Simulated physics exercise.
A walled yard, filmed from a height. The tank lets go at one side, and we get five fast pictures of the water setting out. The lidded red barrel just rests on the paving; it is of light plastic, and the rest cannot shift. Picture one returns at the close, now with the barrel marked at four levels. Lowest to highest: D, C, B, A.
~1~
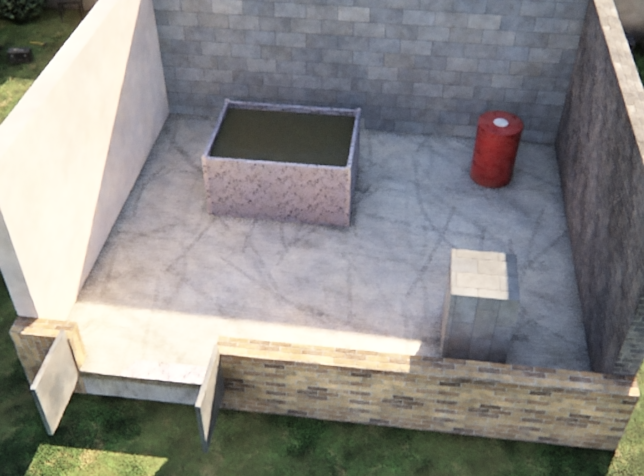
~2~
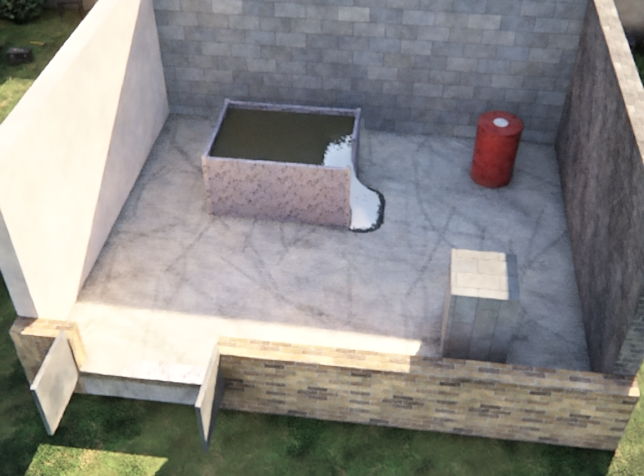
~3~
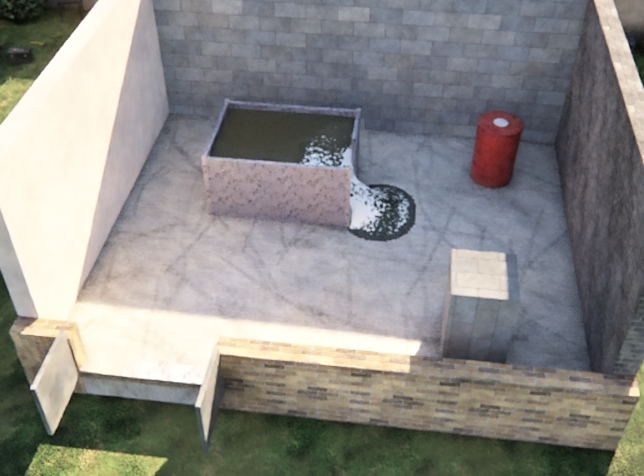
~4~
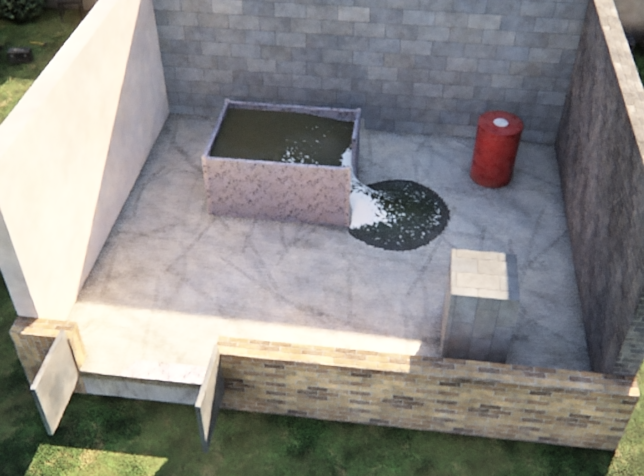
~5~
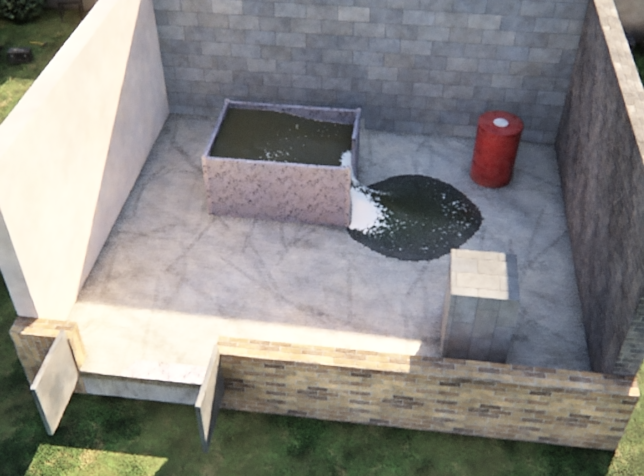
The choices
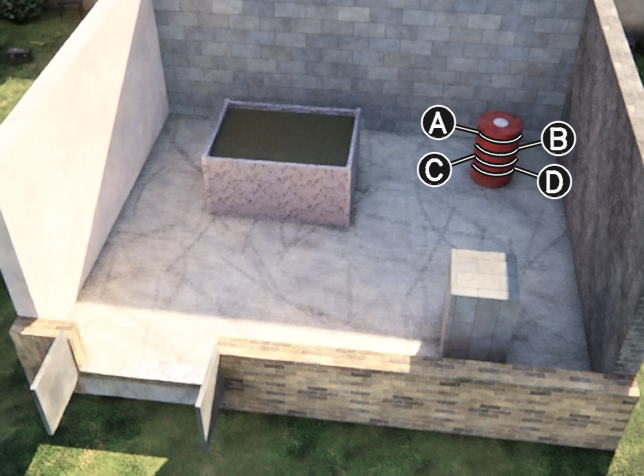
In a walled yard seen from above, a full tank of dark water stands on pale ground, with a red barrel to its right and an open gate at the front left. Water pours from the tank's right side, foaming white, and spreads rightward across the ground in a widening dark puddle.
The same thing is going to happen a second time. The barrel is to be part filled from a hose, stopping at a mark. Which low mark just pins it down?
Go for D.
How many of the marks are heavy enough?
All four.
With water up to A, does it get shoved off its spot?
No, not at all.
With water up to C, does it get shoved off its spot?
No, not at all.
On the marked copy, A at (500, 142); B at (498, 155); C at (496, 165); D at (494, 174); from the bottom up D, C, B, A.
If A is chosen, it does not move.
If B is chosen, it does not move.
If C is chosen, it does not move.
If D is chosen, it does not move.
